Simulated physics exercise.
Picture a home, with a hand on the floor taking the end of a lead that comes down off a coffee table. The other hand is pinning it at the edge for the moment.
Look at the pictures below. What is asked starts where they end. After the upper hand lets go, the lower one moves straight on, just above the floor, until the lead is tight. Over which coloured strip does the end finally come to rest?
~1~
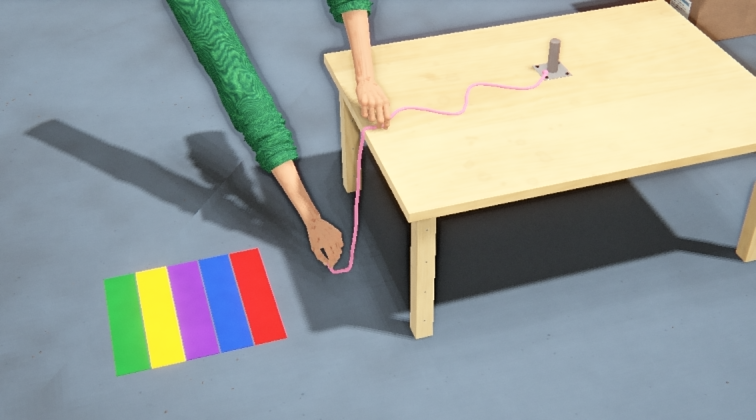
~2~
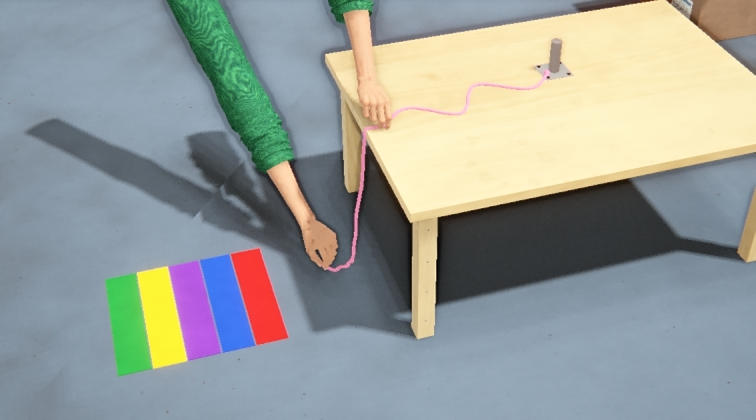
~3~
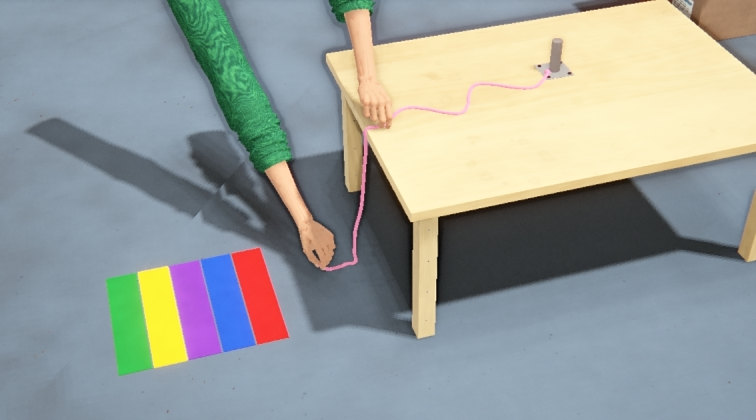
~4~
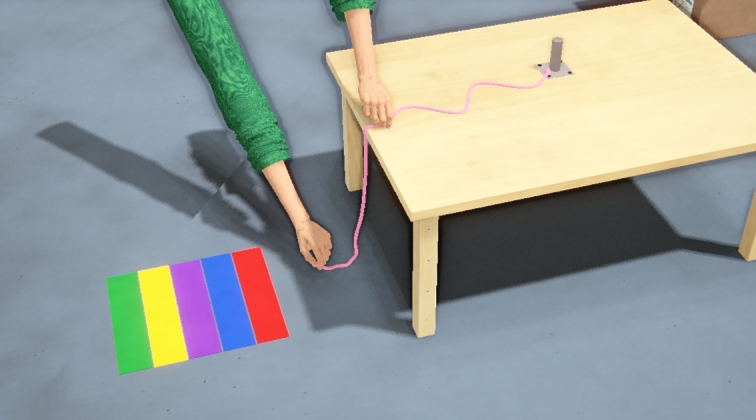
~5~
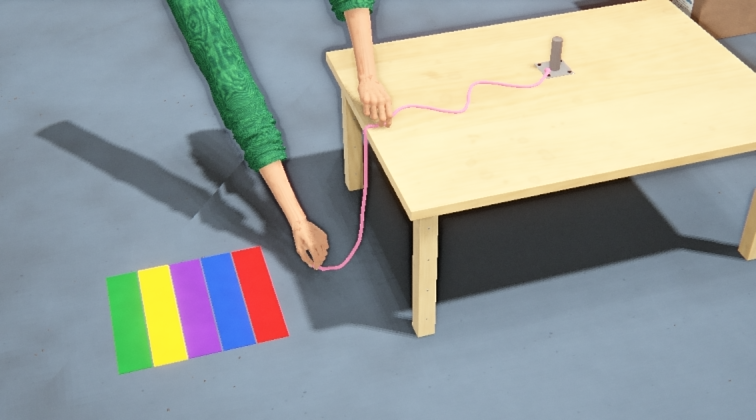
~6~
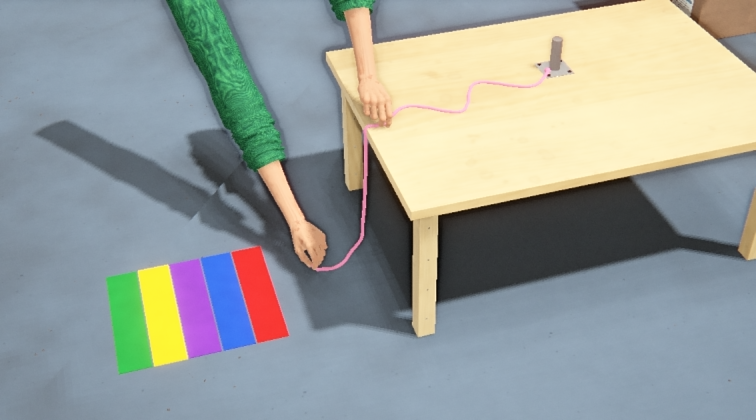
Over the yellow strip.
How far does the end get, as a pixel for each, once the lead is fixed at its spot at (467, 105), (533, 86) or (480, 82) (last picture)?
About (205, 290), (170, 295) and (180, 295).
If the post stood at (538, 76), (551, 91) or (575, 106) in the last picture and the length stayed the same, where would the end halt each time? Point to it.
The first try gives (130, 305), the second (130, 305) and the third (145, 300).
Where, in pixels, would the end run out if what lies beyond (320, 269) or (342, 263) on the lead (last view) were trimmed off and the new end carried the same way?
Case by case: Roughly (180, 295), then roughly (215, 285).
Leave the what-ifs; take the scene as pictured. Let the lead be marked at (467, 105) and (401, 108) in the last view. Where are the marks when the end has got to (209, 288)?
Around (426, 102) and (362, 126).
Early on, end near (209, 288); over blue.
Midway, end near (178, 294); over purple.
At the end of the slack, end near (159, 298); over yellow. Over yellow.
